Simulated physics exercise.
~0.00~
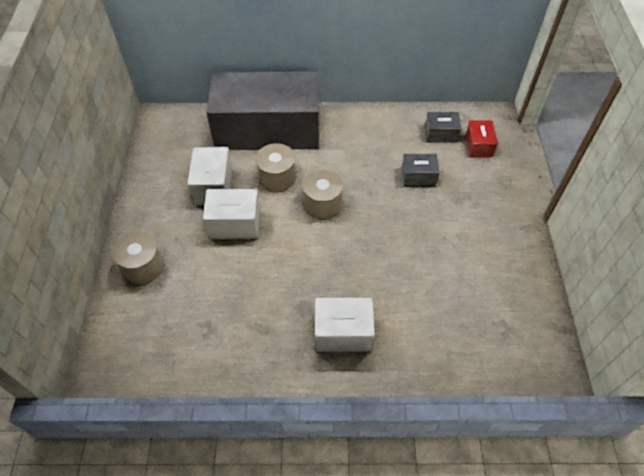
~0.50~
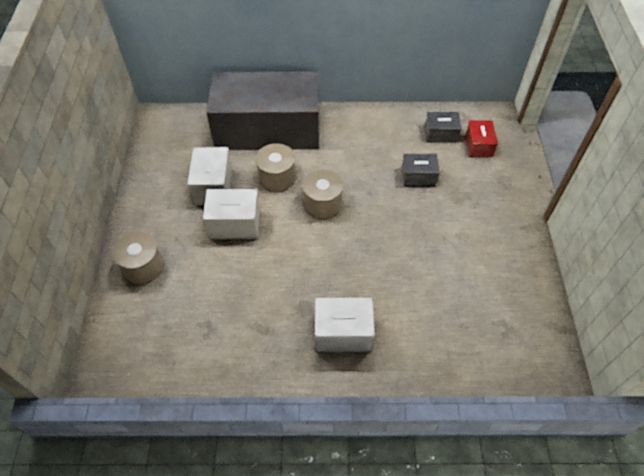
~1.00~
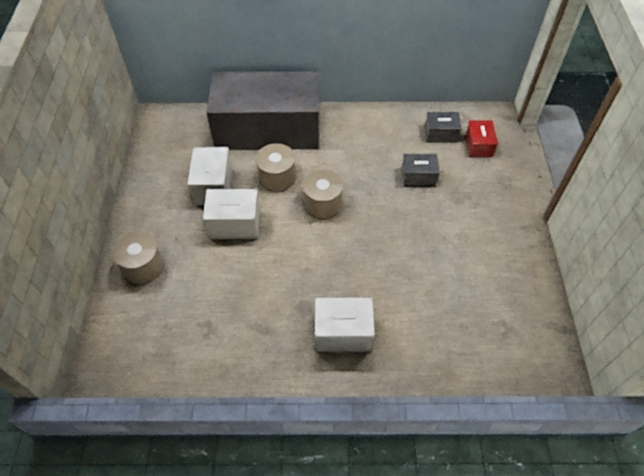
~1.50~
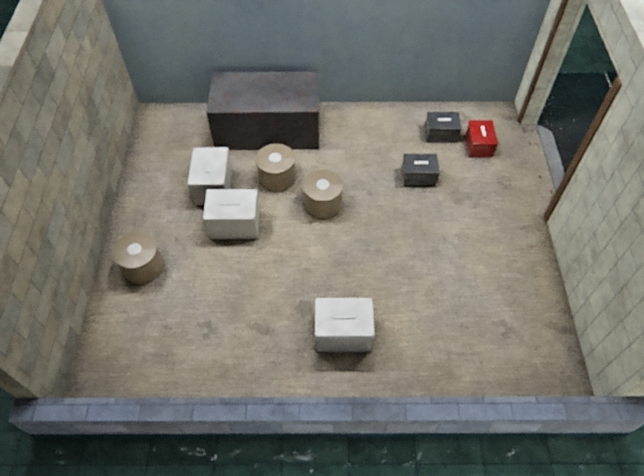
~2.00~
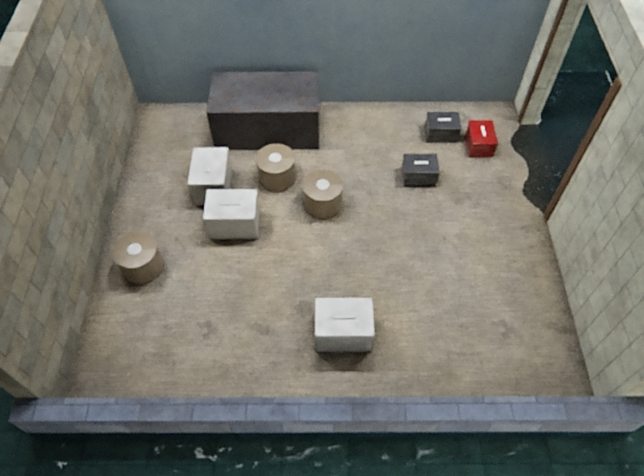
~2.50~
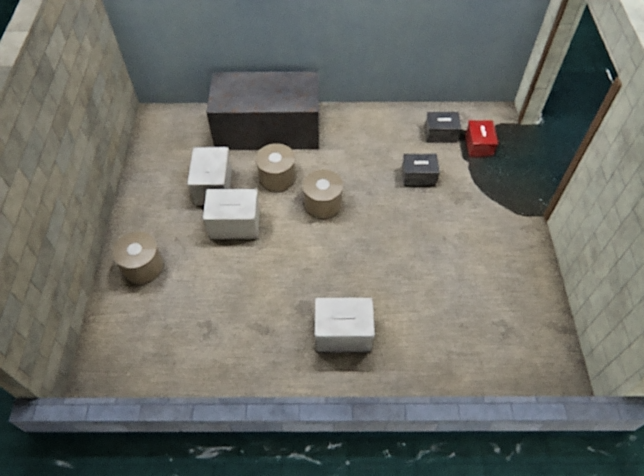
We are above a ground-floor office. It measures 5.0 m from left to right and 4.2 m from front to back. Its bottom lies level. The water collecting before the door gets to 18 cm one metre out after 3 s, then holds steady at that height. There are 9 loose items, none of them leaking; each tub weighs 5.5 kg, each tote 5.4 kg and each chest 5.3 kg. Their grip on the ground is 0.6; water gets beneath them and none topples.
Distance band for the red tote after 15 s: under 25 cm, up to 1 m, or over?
It is going to make a long trip.
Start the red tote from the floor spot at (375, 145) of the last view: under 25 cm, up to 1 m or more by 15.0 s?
Result: It drifts a great deal.
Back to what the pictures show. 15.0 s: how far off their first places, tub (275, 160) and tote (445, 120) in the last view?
In turn: 120 cm, 300 cm.
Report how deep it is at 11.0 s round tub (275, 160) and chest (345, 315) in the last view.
Roughly 5 and 4 cm.
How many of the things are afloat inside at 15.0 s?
Total: 9.
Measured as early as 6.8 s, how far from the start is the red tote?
About 250 cm by then.
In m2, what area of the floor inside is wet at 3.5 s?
At that time the wet patch spans about 3.0 m2.
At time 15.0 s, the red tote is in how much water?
About 13 cm.
After 3.5 s the red tote is near (470, 129), 0.2 m from its start, aground; 0 afloat.
After 6.8 s the red tote is near (278, 210), 2.7 m from its start, afloat; 4 afloat.
After 11.0 s the red tote is near (130, 355), 4.7 m from its start, afloat; 9 afloat.
After 15.0 s the red tote is near (118, 238), 4.4 m from its start, afloat; 9 afloat.
